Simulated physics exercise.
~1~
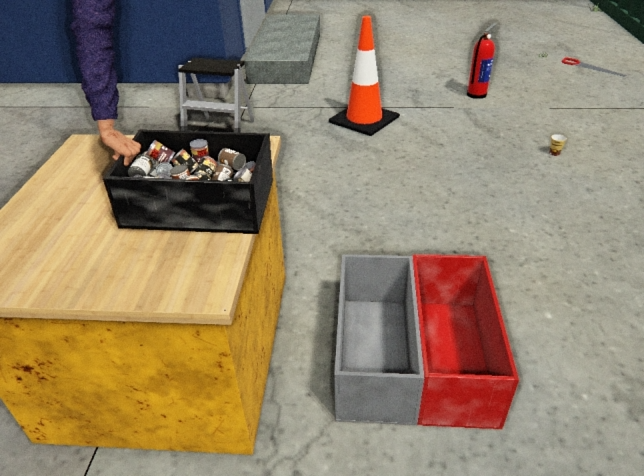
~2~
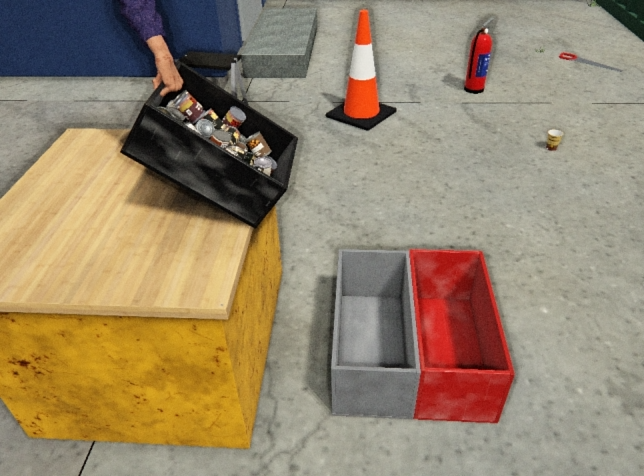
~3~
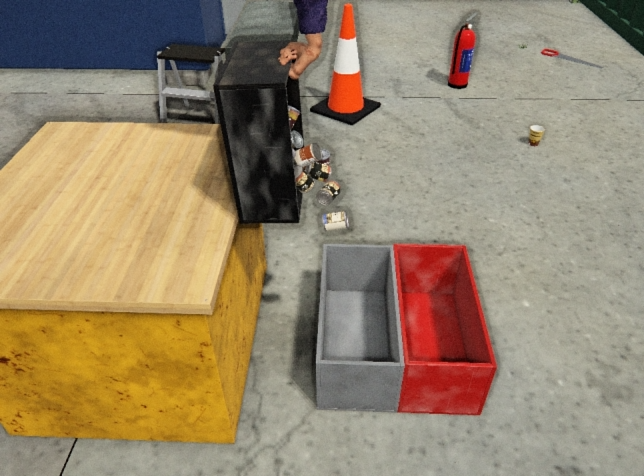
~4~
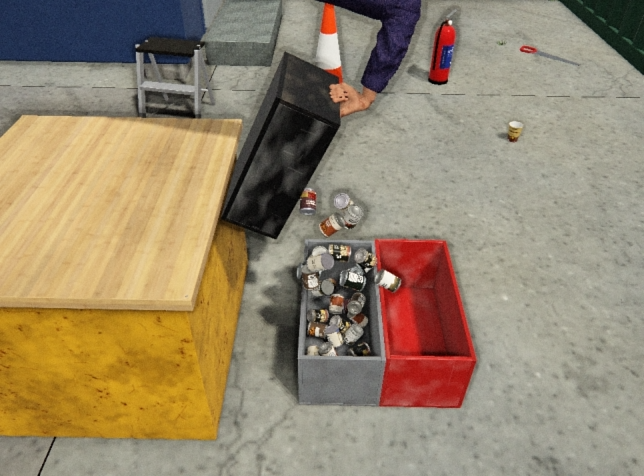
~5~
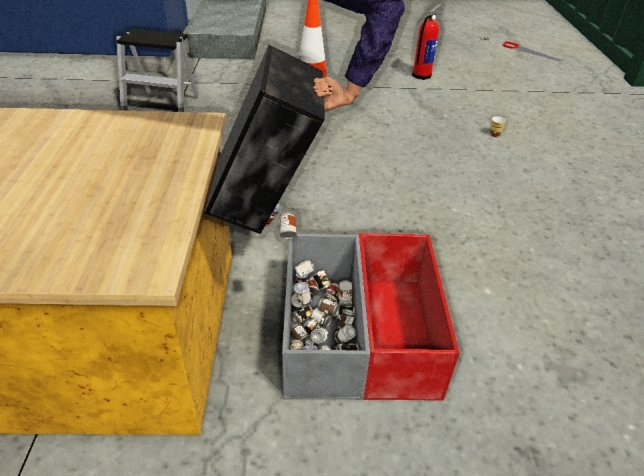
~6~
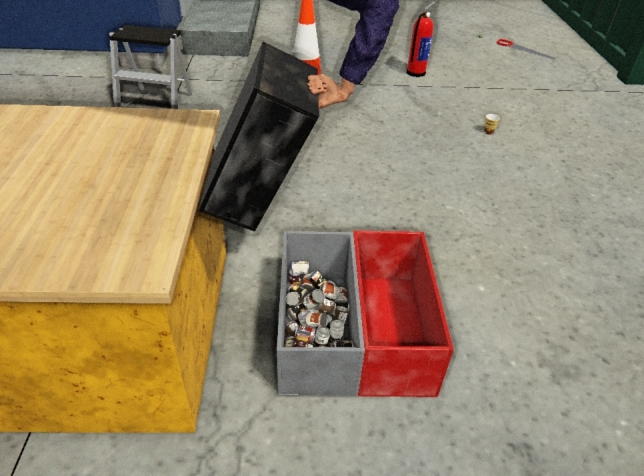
A black crate full of small tins sits on a wooden-topped yellow bench in a concrete-floored workshop, seen from above, with a grey bin and a red tub side by side on the floor to the right. An orange cone, step stool and fire extinguisher stand behind. A purple-sleeved arm lifts the crate's far end and tips it rightward over the bench edge. Tins tumble out in a stream, mostly into the grey bin, one near the red tub's edge. The last few drop, and the crate stays upended above a heap in the grey bin.
